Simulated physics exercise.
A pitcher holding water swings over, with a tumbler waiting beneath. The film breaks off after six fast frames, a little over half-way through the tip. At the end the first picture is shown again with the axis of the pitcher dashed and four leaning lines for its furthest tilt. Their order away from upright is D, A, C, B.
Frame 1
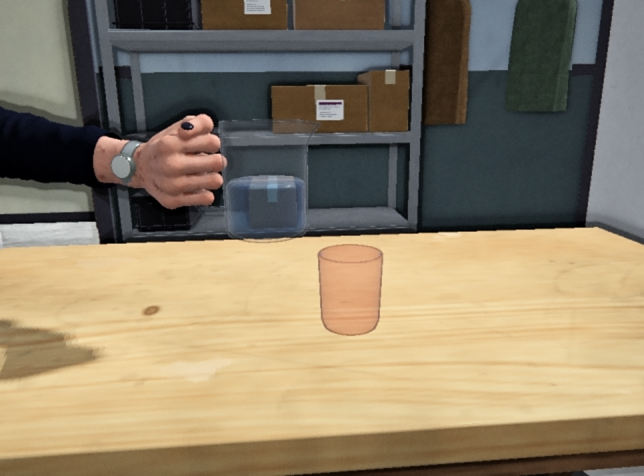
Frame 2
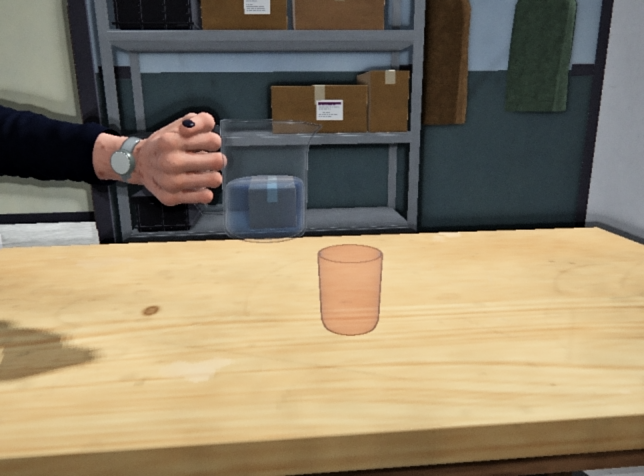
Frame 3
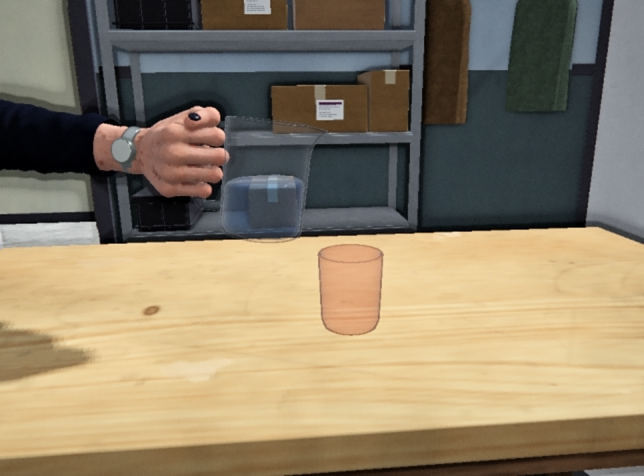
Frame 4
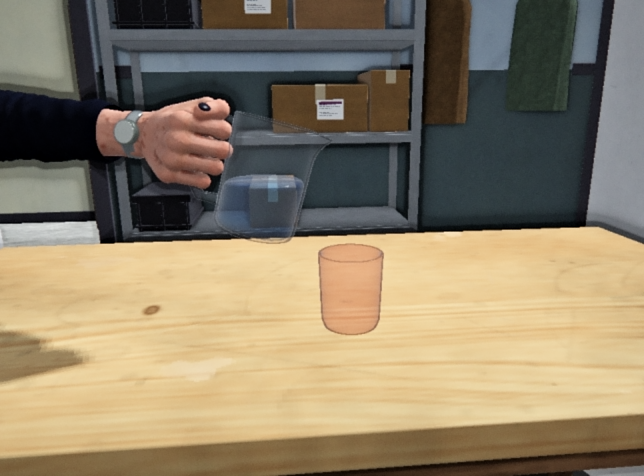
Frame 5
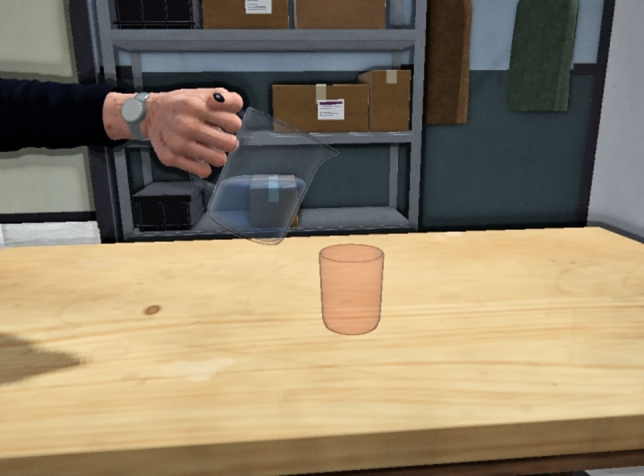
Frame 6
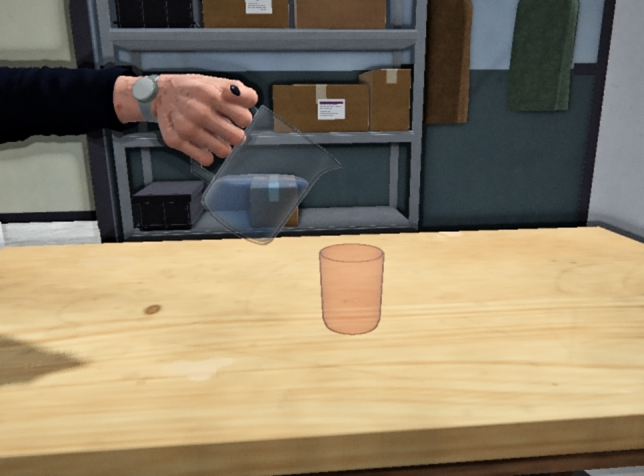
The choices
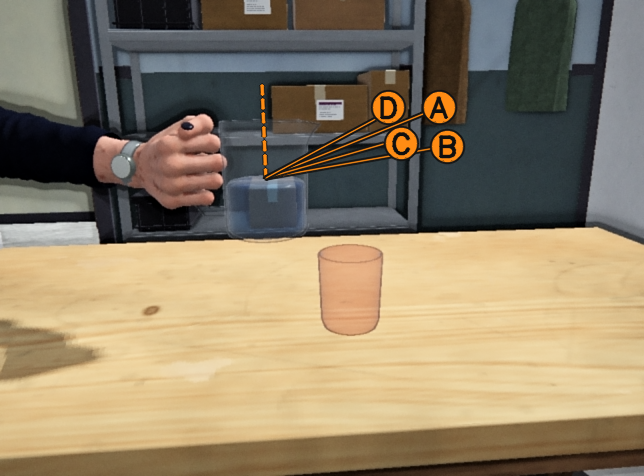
A hand tilts a clear pitcher of water to the right above an orange tumbler.
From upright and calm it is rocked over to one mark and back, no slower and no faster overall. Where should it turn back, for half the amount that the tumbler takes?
Go for C.
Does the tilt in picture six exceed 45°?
No.
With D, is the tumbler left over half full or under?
Under.
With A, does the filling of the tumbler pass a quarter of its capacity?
Yes, it does.
In orange, A at (423, 113); B at (430, 148); C at (383, 144); D at (375, 119).
If A is chosen, the tumbler ends with about 33 % of what it can hold.
If B is chosen, the tumbler ends with about 66 % of what it can hold.
If C is chosen, the tumbler ends with about 49 % of what it can hold.
If D is chosen, the tumbler ends with about 18 % of what it can hold.
